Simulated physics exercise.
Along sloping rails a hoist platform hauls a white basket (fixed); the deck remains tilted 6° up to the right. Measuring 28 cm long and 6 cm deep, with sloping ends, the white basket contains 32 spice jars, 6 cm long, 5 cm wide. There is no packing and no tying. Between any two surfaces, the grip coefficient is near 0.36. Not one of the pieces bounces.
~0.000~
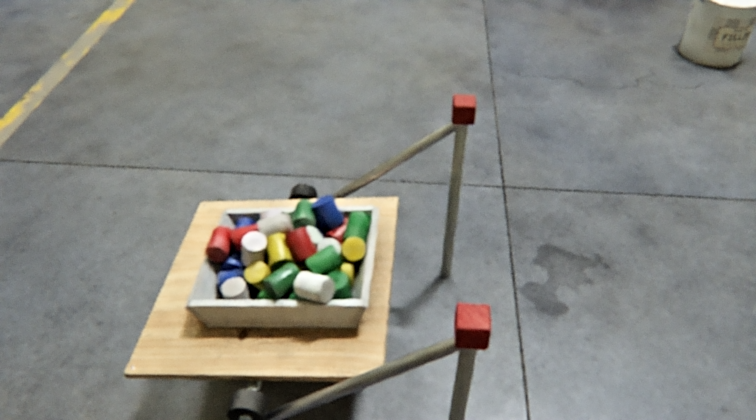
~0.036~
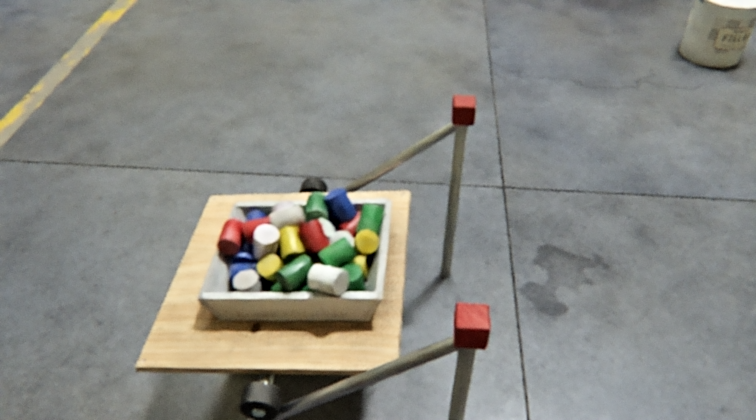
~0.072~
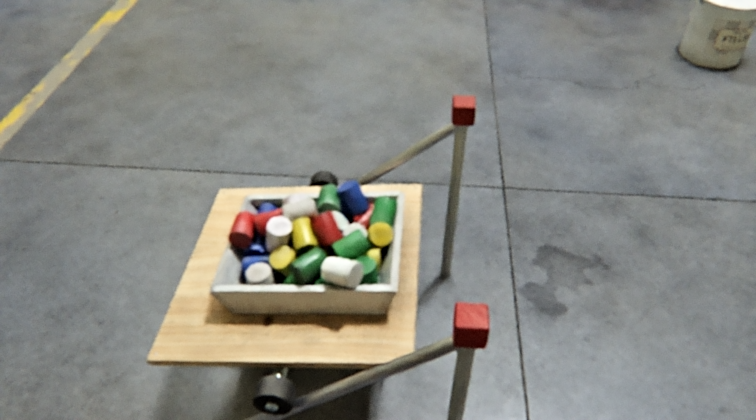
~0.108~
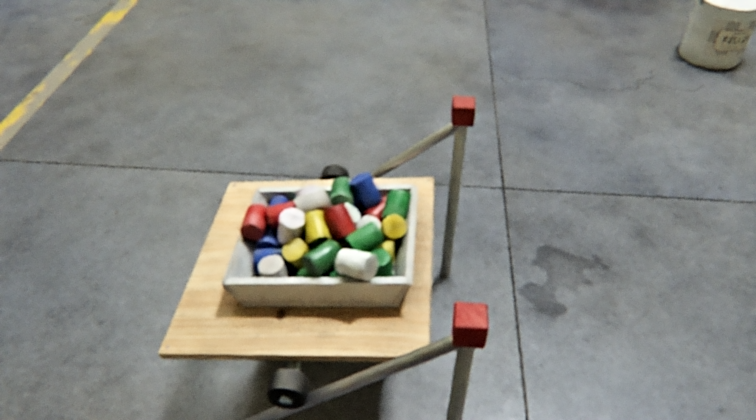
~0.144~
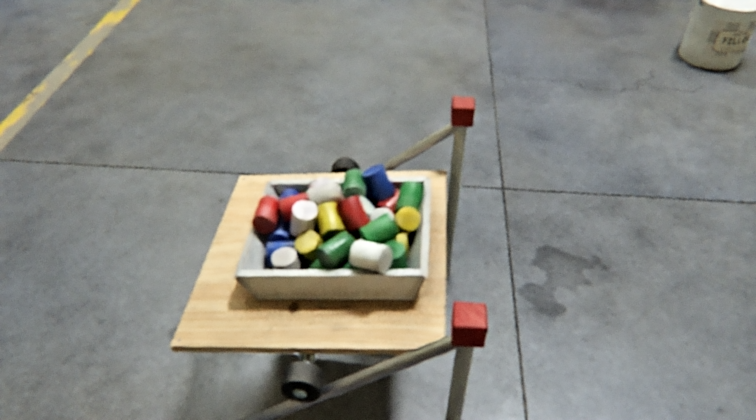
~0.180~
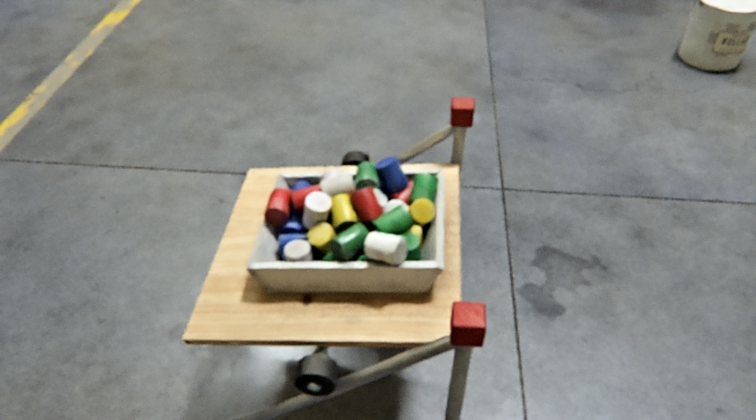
White basket full of colourful small cylinders riding a wooden platform slowly up sloping rails, moving rightward across a grey floor.
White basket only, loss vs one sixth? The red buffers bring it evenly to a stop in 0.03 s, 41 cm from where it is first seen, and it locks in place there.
Below.
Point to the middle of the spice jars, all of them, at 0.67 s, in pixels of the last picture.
Near (467, 163).
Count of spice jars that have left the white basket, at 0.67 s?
Count: Close to 1.
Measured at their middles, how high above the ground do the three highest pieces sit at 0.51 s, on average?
On average they sit about 68 cm high.
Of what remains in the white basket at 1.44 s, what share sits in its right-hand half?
Near 50 per cent.
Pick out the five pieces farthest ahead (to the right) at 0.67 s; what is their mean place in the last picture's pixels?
Pixel (528, 170), give or take.
After 0.39 s, braking begins.
After 0.51 s, 0 of 32 out of the white basket.
After 0.67 s, 1 of 32 out of the white basket.
After 0.89 s, 2 of 32 out of the white basket.
Outcome (at 1.44 s), 2 of 32 out of the white basket. Asked share, 2 of 32, 6 per cent.
